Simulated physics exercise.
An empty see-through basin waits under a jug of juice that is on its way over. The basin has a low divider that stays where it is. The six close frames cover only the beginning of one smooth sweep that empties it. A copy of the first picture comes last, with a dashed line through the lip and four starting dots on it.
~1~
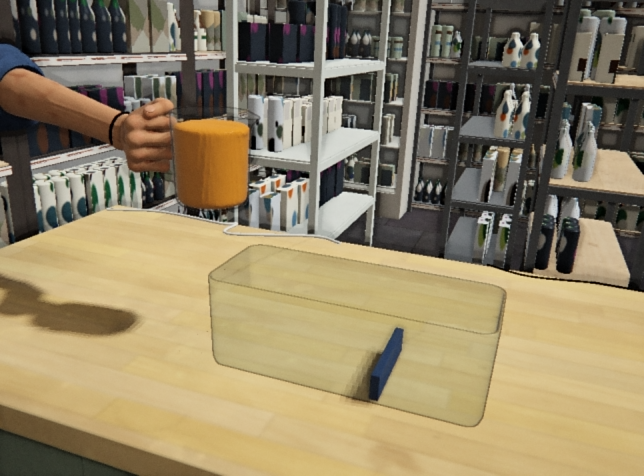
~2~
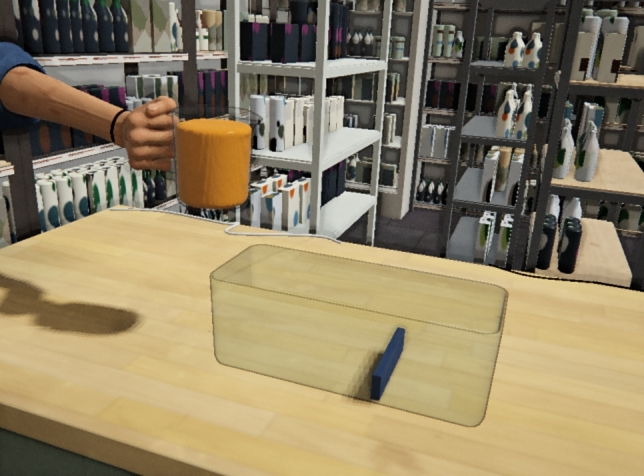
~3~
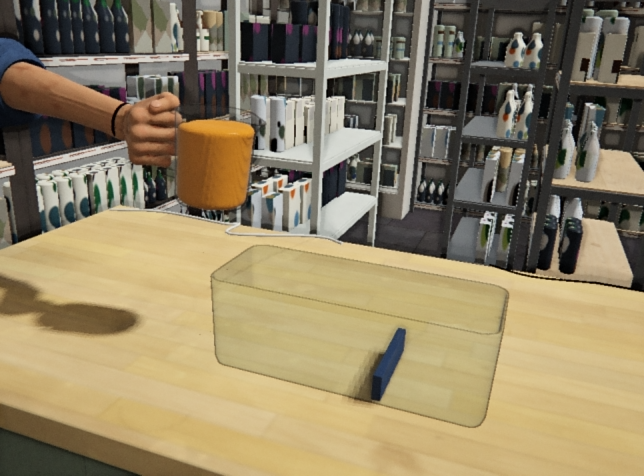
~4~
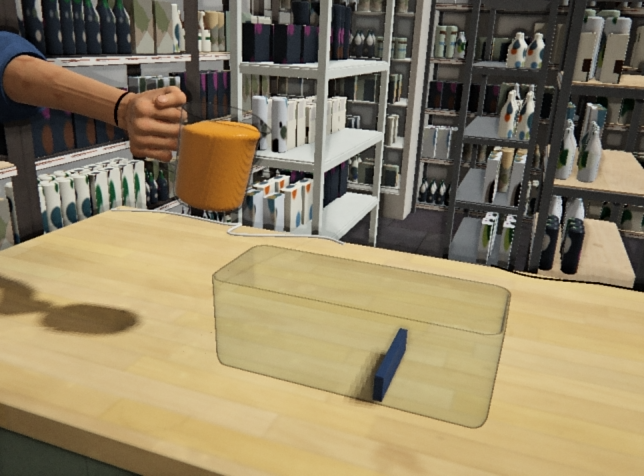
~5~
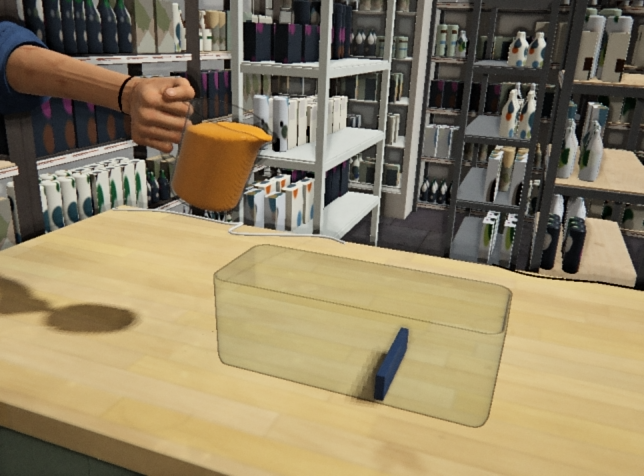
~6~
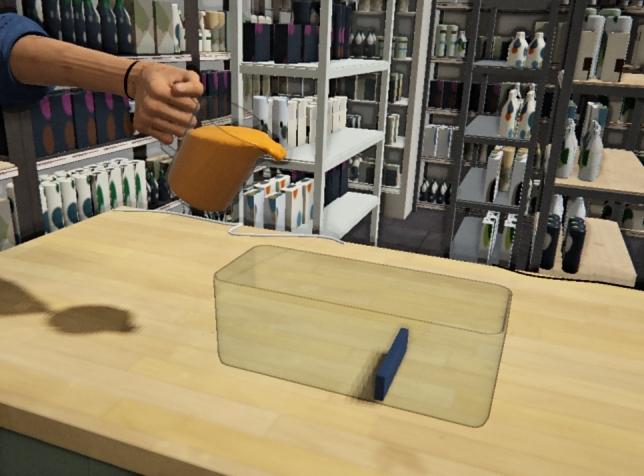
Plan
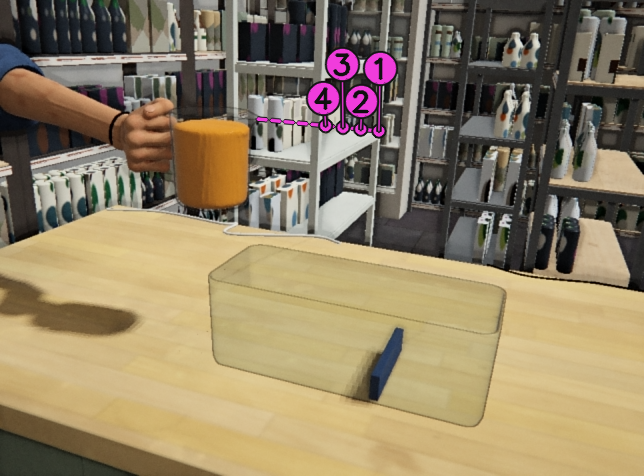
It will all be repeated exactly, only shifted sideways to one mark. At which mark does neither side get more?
3 is best.
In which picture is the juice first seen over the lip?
Picture 6.
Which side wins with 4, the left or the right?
The left one.
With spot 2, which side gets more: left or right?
The right one.
On the marked copy, 1 at (378, 131); 2 at (360, 129); 3 at (342, 127); 4 at (325, 125).
With 1, about 12 % ends left of the wall and 87 % right of it.
With 2, about 20 % ends left of the wall and 80 % right of it.
With 3, about 44 % ends left of the wall and 56 % right of it.
With 4, about 82 % ends left of the wall and 16 % right of it.
